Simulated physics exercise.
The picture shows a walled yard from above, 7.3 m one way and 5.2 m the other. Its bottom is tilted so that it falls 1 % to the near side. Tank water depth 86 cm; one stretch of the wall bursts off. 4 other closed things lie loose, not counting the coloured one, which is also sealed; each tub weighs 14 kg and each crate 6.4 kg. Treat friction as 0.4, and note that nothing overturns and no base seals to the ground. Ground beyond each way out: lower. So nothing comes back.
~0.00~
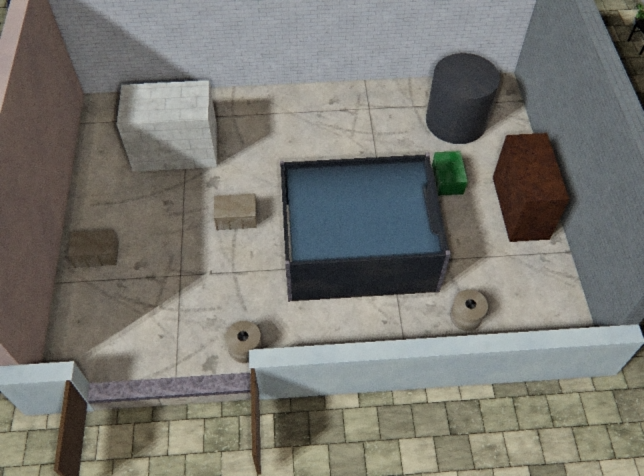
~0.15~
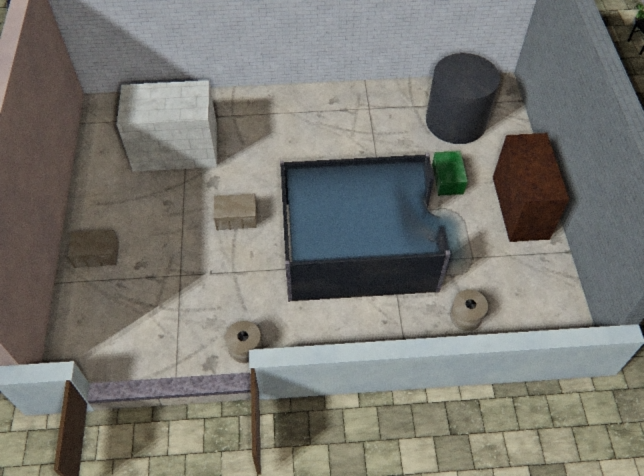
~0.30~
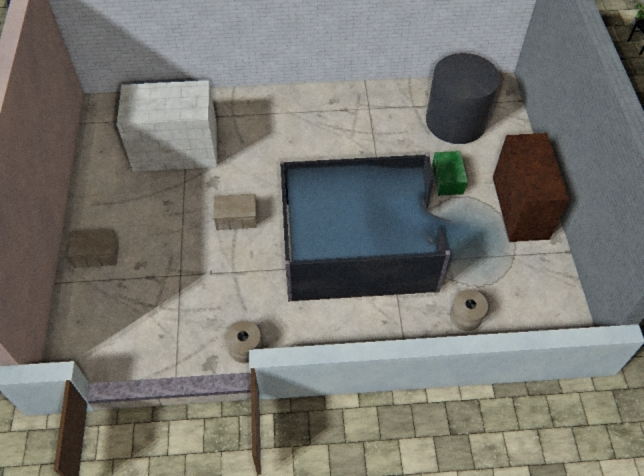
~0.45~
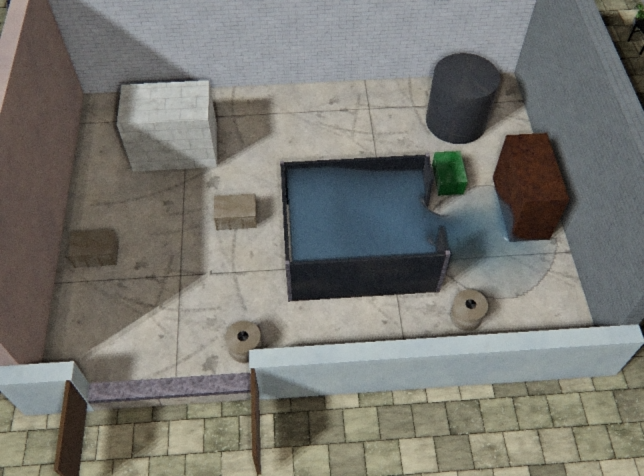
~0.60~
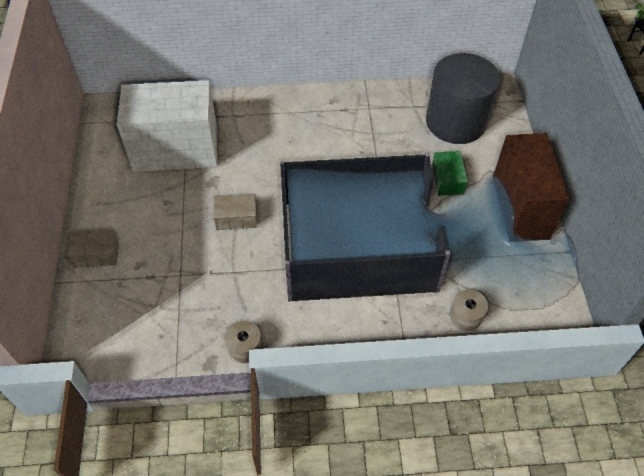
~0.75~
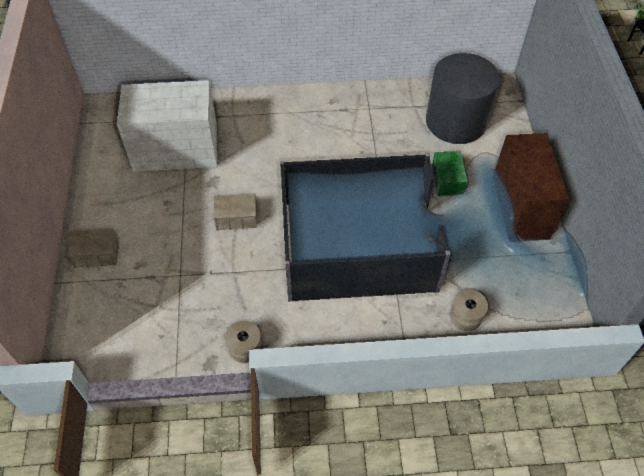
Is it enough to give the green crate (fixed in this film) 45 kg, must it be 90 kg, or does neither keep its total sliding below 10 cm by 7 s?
Ballast needed: The greater.
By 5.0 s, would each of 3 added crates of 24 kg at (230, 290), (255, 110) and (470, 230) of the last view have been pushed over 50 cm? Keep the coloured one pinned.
In that order: Not as far, then not as far, then farther.
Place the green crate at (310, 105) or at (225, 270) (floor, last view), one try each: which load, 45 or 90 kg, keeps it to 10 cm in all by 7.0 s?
At the first place the small mass does it, and at the second the small mass does it.
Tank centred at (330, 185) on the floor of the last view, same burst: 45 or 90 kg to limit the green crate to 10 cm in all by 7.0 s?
In that case both masses fall short.
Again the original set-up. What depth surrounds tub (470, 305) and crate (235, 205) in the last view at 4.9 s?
Roughly 5 and 1 cm.
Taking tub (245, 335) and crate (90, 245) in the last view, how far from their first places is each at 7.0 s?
In turn: 200 cm, 120 cm.
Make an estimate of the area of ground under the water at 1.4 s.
My estimate is roughly 10.0 m2.
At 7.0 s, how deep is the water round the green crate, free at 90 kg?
Close to 7 cm deep.
After 1.4 s the green crate would be 0 cm from its start with 45 kg and 0 cm from its start with 90 kg; 7 cm of water round it then.
After 3.1 s the green crate would be 19 cm from its start with 45 kg and 0 cm from its start with 90 kg; 9 cm of water round it then.
After 4.9 s the green crate would be 19 cm from its start with 45 kg and 0 cm from its start with 90 kg; 8 cm of water round it then.
After 7.0 s the green crate would be 19 cm from its start with 45 kg and 0 cm from its start with 90 kg; 7 cm of water round it then.
